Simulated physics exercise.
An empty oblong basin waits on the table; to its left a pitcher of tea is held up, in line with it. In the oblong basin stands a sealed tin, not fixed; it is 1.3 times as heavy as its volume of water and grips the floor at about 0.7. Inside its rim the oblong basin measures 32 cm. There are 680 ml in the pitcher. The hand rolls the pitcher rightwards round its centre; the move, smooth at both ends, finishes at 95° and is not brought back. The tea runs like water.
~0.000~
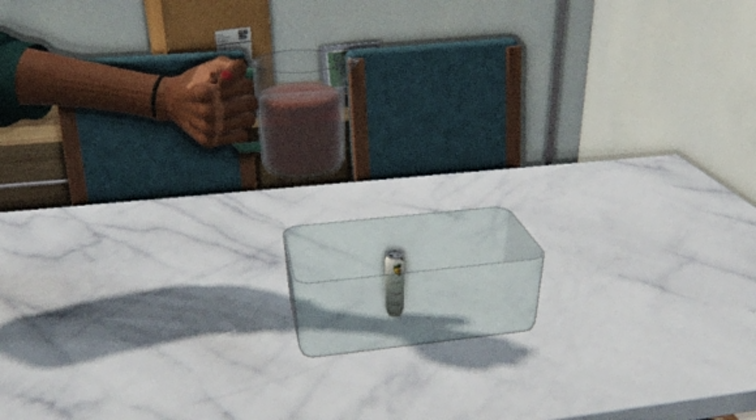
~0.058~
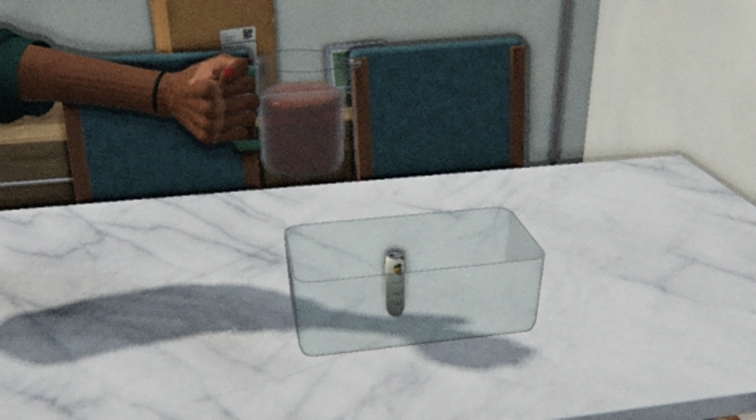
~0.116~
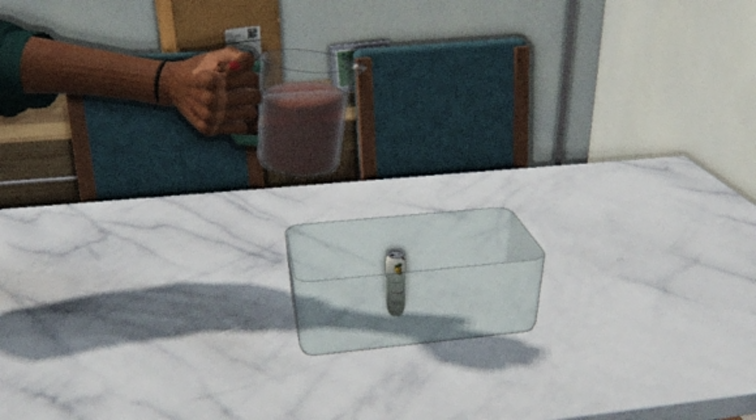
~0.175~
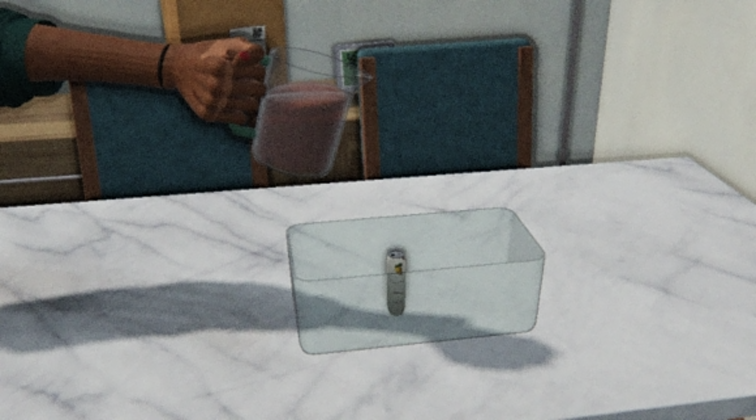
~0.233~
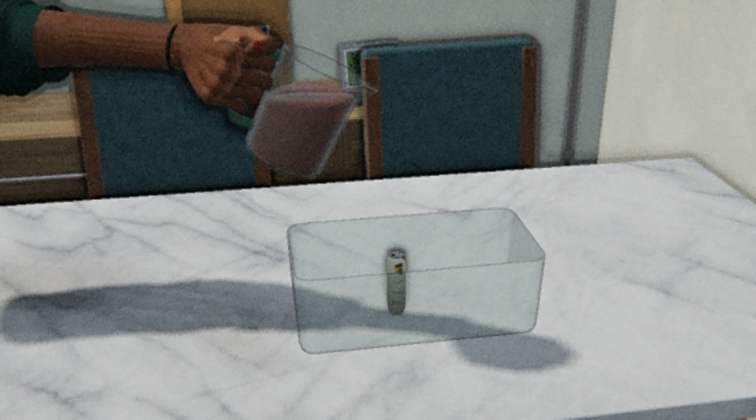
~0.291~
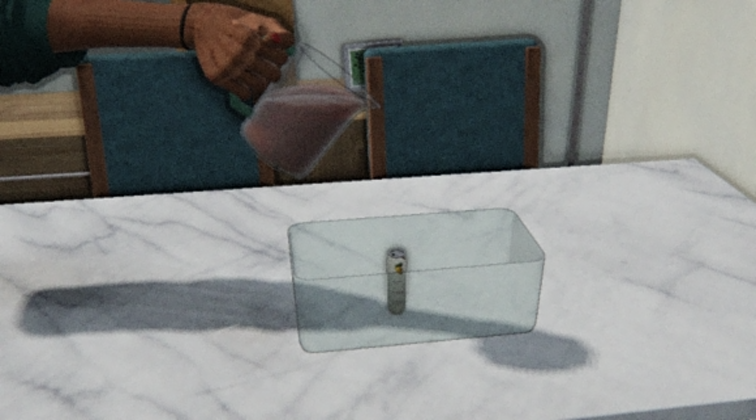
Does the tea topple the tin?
The tin remains upright.
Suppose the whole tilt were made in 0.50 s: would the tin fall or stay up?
Then it stays up.
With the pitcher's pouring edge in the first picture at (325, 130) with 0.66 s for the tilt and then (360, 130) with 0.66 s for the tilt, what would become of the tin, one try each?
First it goes over; then it goes over.
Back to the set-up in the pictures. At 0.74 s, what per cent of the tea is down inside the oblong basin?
About 42 per cent.
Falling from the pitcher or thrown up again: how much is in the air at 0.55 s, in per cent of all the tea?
About 24 per cent.
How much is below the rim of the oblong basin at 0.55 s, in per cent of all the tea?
Near 4 in a hundred.
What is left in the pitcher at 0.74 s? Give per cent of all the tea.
Some 30 per cent.
Then, 0.55 s in, the tilt is 89° and 71 per cent is still to pour; the tin stands where it began.
Then, 0.74 s in, the tilt is 95° and 30 per cent is still to pour; the tin stands where it began.
Then, 0.94 s in, the tilt is 95° and 12 per cent is still to pour; the tin stands where it began.
Then, 1.16 s in, the tilt is 95° and 4 per cent is still to pour; the tin stands where it began.
Finally, the tin stands where it began.
